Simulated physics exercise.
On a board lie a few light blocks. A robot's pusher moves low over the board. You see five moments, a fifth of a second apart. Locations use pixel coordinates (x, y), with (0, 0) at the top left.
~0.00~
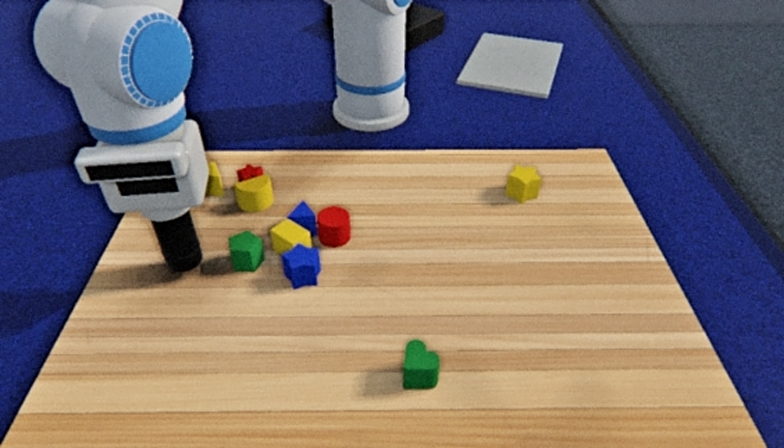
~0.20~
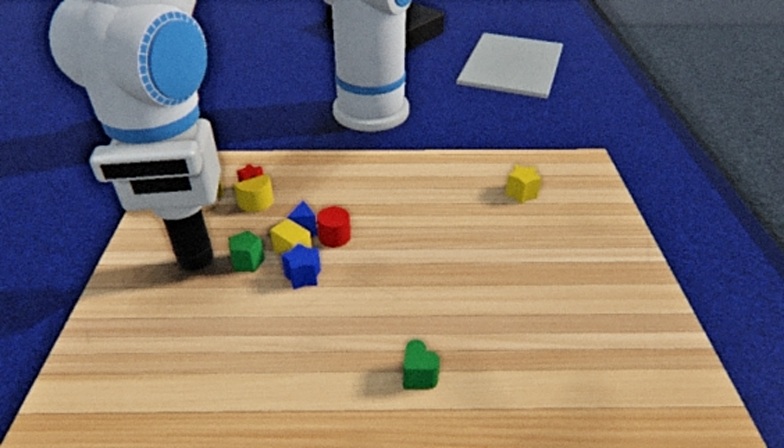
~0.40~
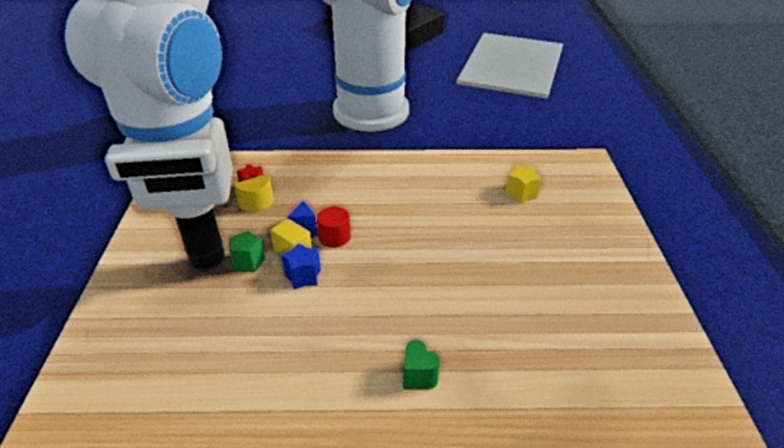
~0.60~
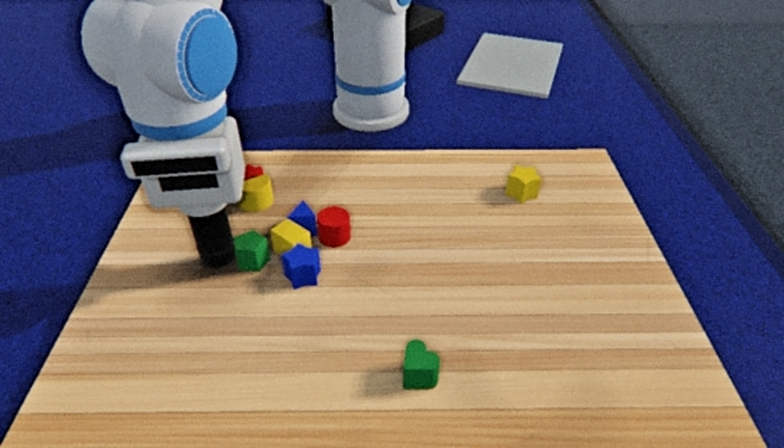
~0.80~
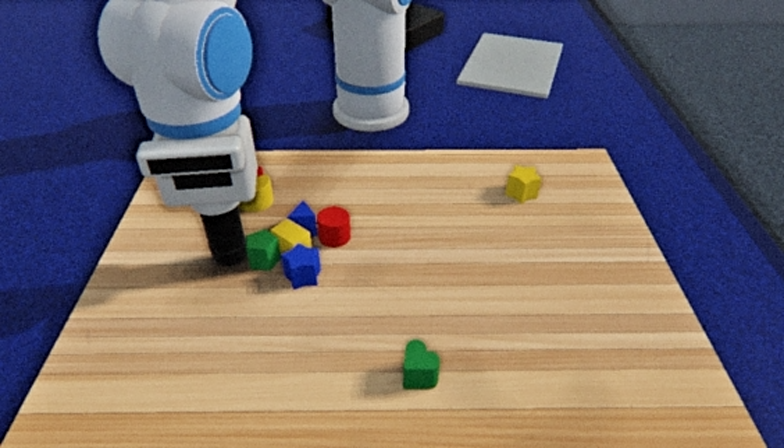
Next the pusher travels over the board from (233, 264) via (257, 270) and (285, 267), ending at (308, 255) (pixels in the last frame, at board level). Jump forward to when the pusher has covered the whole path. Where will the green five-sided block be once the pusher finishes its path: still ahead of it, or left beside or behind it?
It remains before the pusher.
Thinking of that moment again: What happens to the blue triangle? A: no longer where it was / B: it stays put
Correct choice: B.
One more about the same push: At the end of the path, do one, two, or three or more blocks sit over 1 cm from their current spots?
It's going to be three or more.
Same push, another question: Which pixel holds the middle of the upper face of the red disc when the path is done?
It ends at (365, 198).
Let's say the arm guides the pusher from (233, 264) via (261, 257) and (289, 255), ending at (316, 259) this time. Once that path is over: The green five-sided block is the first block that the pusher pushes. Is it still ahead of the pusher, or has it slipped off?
Once the path is finished, the green five-sided block still sits ahead of the pusher.
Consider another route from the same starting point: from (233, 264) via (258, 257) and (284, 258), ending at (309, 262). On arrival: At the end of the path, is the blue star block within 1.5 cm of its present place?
The answer is no.
What follows on the original path. Halfway along, pusher (270, 261); green five-sided block (300, 240), turned 20° anticlockwise; yellow oblong block (318, 225), turned 15° anticlockwise; blue star block (312, 258), turned 30° clockwise; red disc (342, 211).
At the end, pusher (307, 246); green five-sided block (336, 228); yellow oblong block (356, 217); blue star block (317, 259), turned 50° clockwise; blue triangle in place; red disc (365, 198).
